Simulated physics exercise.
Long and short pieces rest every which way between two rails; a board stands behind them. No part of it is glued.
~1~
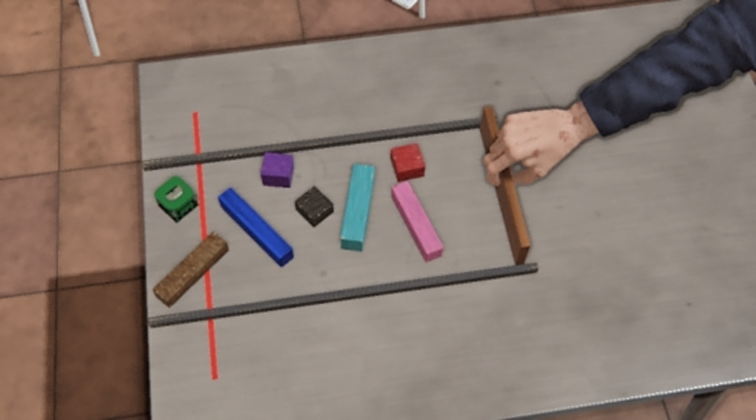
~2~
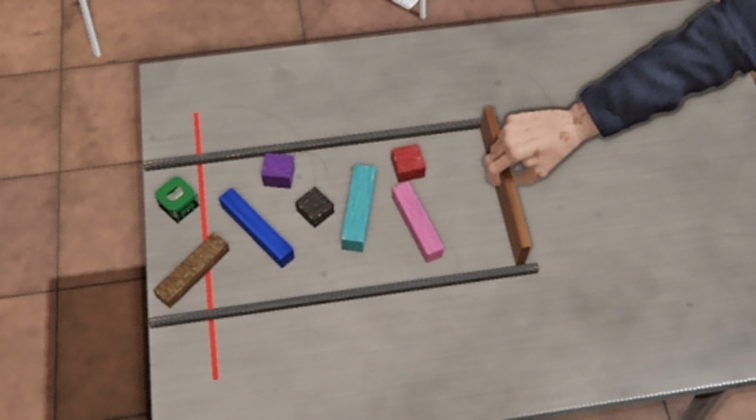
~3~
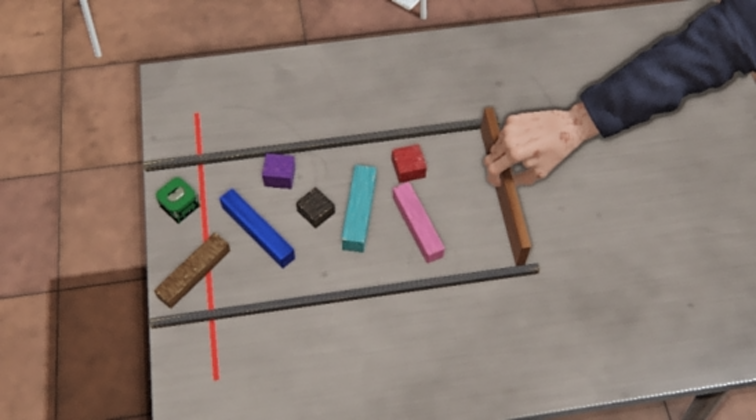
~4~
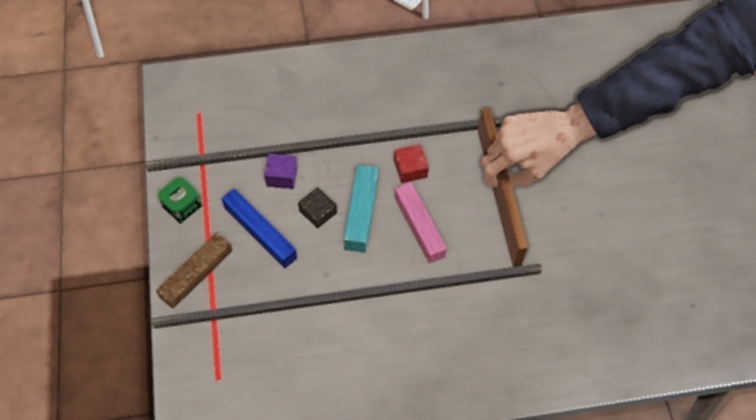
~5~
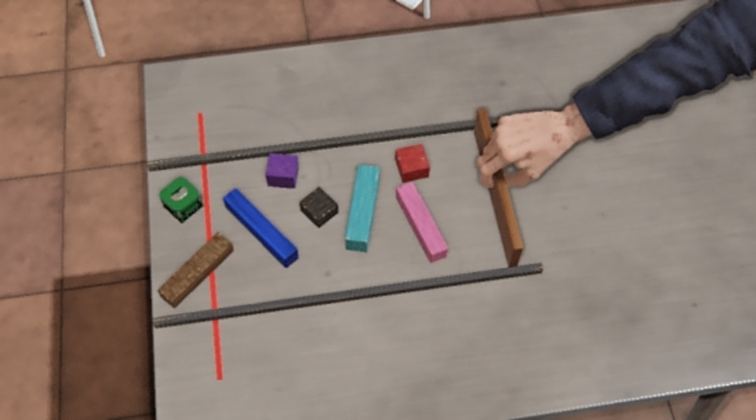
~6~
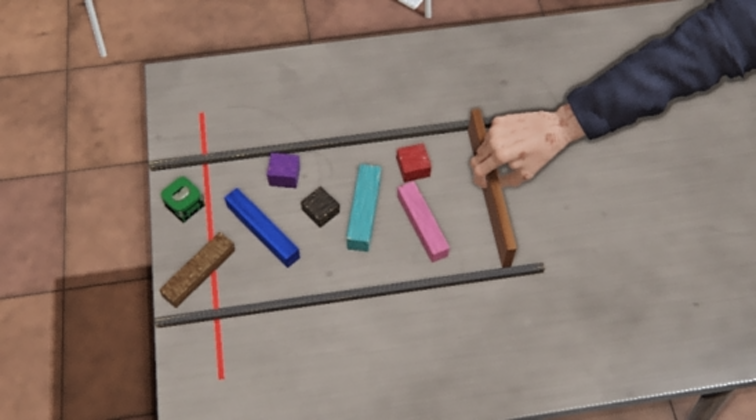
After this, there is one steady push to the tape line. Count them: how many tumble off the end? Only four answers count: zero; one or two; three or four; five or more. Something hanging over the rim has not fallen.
My answer: Three or four.
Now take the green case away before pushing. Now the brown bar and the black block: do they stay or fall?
The brown bar is gone, the black block is gone.
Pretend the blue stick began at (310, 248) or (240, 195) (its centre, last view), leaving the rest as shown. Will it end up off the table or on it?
Taken in order, it keeps its place and then does not stay.
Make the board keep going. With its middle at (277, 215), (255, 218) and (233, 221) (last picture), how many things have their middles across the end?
That makes 0, 0, 1.
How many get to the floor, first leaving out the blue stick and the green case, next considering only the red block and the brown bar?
Result: 2, then 1.
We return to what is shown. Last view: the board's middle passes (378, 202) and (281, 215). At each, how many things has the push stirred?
Up to then 4, and up to the other point 7.
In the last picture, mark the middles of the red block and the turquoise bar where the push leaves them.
Going in order: First (192, 191), then (173, 233).
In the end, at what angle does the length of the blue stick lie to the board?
Around 50 degrees.
Soon after, none off yet; green case at rest near (183, 199); brown bar at rest near (198, 270); blue stick at rest near (262, 227).
After that, none off yet; green case at rest near (183, 199); brown bar at rest near (198, 270); blue stick displaced a little near (249, 234).
And then, none off yet; green case moving near (177, 196); brown bar displaced a little near (157, 298); blue stick displaced about its own width near (195, 262).
In the end, the number that fall off is three or four; gone, black block, brown bar and green case.
